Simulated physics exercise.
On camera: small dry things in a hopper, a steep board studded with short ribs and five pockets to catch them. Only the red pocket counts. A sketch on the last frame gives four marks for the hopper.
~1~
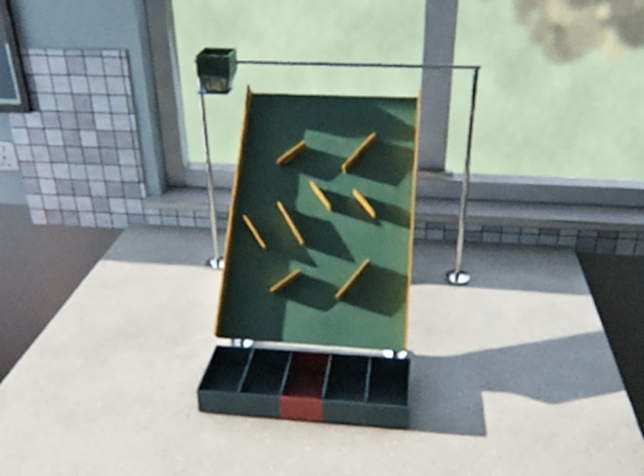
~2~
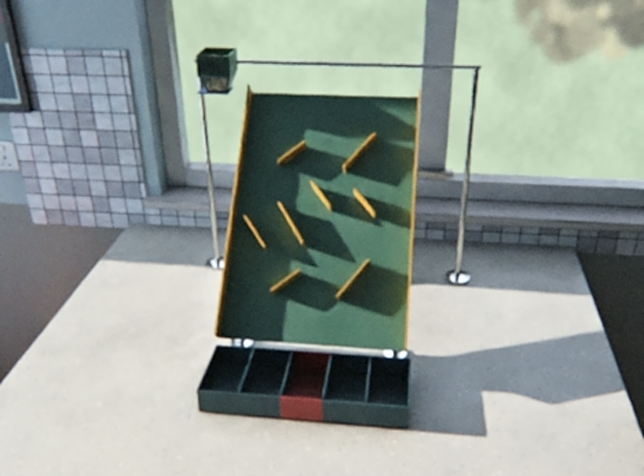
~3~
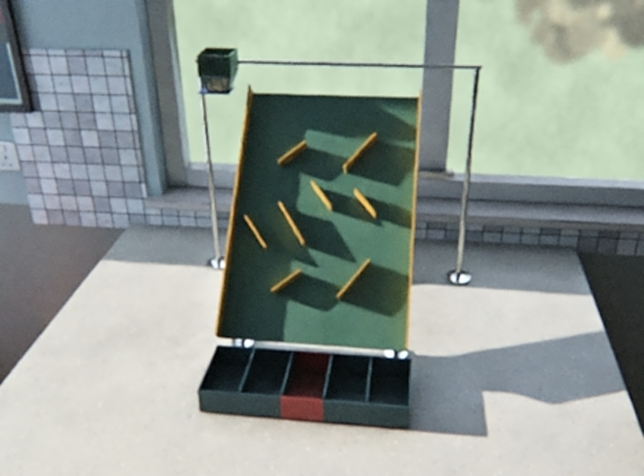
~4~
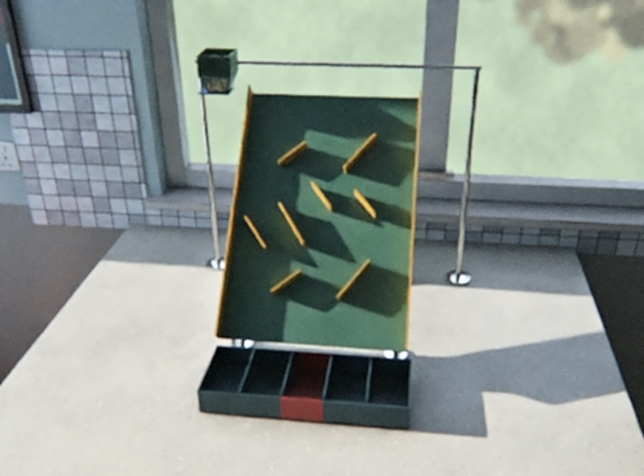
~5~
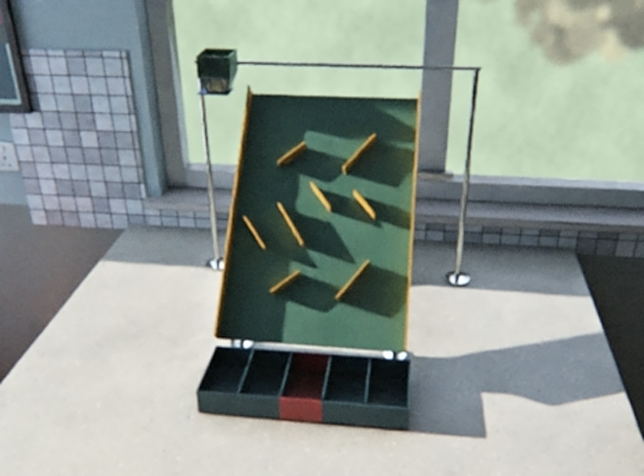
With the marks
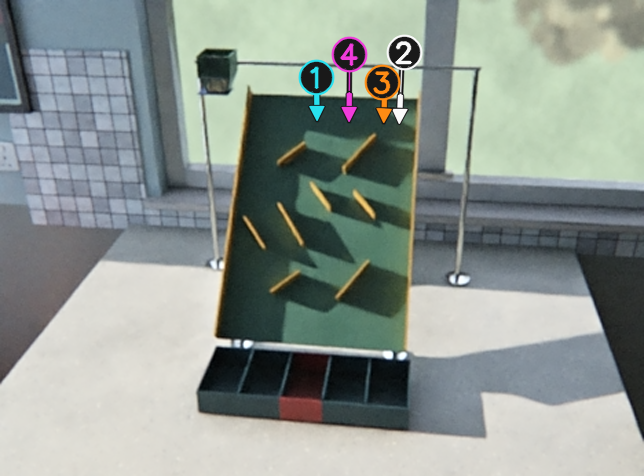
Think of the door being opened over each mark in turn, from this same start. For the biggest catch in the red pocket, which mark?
The best mark is 4.
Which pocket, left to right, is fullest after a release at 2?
It is the fifth one.
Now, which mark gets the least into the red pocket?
That is mark 2.
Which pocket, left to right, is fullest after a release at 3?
The fifth.
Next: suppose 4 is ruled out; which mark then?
It is 1.
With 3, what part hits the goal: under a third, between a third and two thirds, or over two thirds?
Mark 3 gives under a third.
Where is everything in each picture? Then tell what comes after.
The first picture shows hopper at (219, 86), soya beans, door shut.
The second picture shows ribs (278, 161) to (305, 141), (344, 166) to (375, 132), (311, 181) to (330, 206).
The third picture shows ribs (355, 189) to (375, 213), (245, 216) to (265, 247), (280, 202) to (303, 242).
The fourth picture shows ribs (271, 291) to (300, 270), (337, 297) to (369, 260).
The fifth picture shows red pocket at (301, 409), number 3 of 5 from the left.
On the marked copy, mark 1 meets the board at (317, 115); mark 2 meets the board at (399, 118); mark 3 meets the board at (383, 117); mark 4 meets the board at (349, 116).
Choosing 1, about a third in the red pocket, about two thirds in other pockets.
Choosing 2, none in the red pocket, most in other pockets, a small part outside the box.
Choosing 3, a small part in the red pocket, most in other pockets.
Choosing 4, about two thirds in the red pocket, about a third in other pockets.
